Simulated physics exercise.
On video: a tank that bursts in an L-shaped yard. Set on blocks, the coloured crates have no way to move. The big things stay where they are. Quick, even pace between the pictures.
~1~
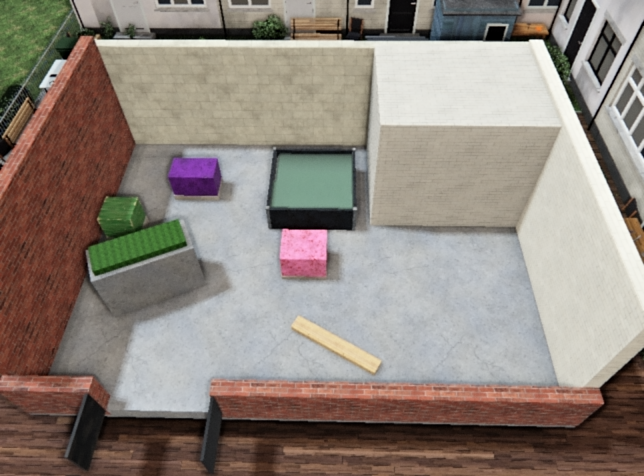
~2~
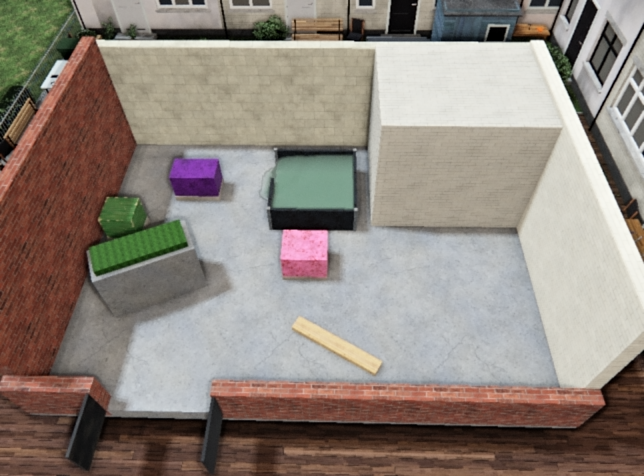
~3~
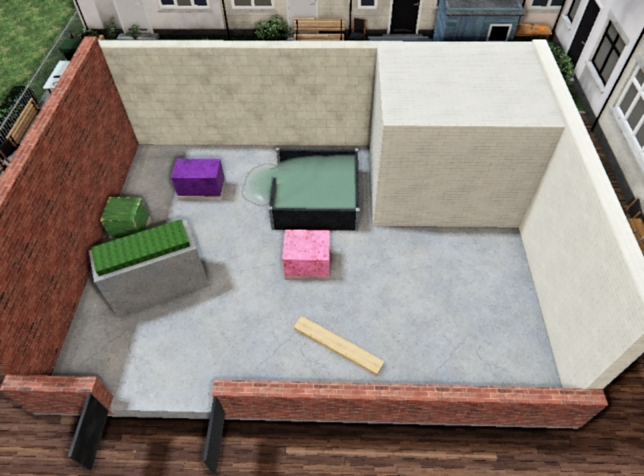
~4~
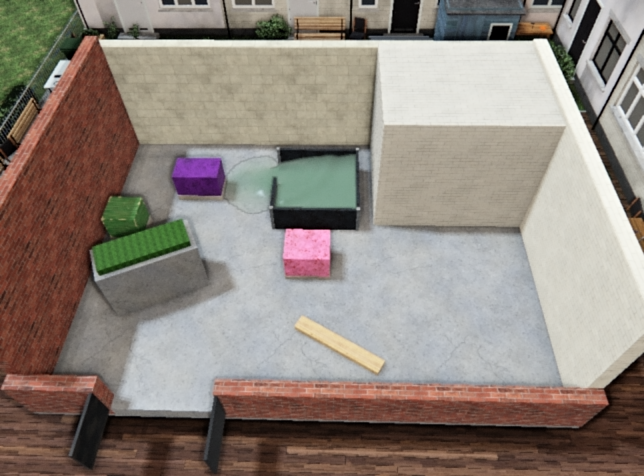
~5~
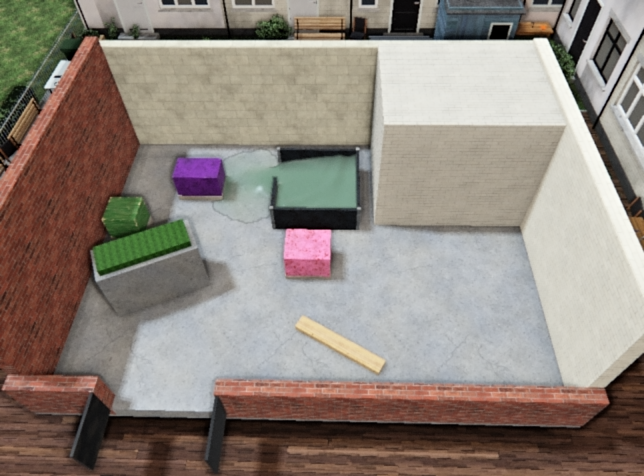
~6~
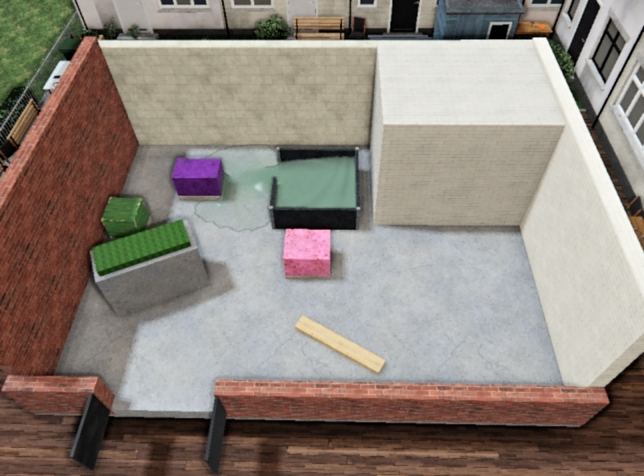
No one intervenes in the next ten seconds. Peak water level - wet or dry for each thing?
In order: The pink crate will avoid the water. The purple crate will meet the water. The green crate will avoid the water.
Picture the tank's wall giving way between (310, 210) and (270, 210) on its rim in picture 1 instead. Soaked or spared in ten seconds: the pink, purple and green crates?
Result: Pink crate gets overtopped, purple crate is left untouched, green crate is left untouched.
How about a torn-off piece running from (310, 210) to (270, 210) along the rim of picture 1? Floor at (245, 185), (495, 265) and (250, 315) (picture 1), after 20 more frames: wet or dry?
First: Spared by the leak. Second: Reached by the flood. Third: Reached by the flood.
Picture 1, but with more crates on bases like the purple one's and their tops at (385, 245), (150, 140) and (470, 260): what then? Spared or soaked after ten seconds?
Order as asked: Unflooded / flooded / unflooded.
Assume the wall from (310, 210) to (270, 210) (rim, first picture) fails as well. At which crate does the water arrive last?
Last in line is the purple one.
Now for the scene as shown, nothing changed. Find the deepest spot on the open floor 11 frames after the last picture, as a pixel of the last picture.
Deepest spot: Near (144, 154).
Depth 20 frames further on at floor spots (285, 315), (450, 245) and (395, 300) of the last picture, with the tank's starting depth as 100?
I'd say close to 2, 0 and 0 percent.
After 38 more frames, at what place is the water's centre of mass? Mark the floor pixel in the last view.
The water's centre sits above (219, 223).
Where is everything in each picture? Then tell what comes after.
The first frame shows the water tank at (313, 181) is whole and still.
In the second frame, water pours out at (277, 178) and has run to a hidden place.
In the third frame, water pours out at (279, 179) and has run to (247, 194).
In the fourth frame, the front is at (226, 191), out from the gap at (280, 179).
In the fifth frame, water pours out at (280, 178) and has run to a hidden place.
In the sixth frame, water pours out at (279, 178) and has run to a hidden place.
A moment on, water covers 15 % of the floor; the pink crate not reached, the purple crate water round its plinth, the green crate water round its plinth.
Next, water covers 20 % of the floor; the pink crate not reached, the purple crate water round its plinth, the green crate water round its plinth.
Then, water covers 35 % of the floor; the pink crate water round its plinth, the purple crate water round its plinth, the green crate water round its plinth.
Later, water covers 50 % of the floor; the pink crate water round its plinth, the purple crate water round its plinth, the green crate water round its plinth.
In the end, water covers 70 % of the floor; the pink crate stayed above the water, the purple crate was topped, the green crate stayed above the water.
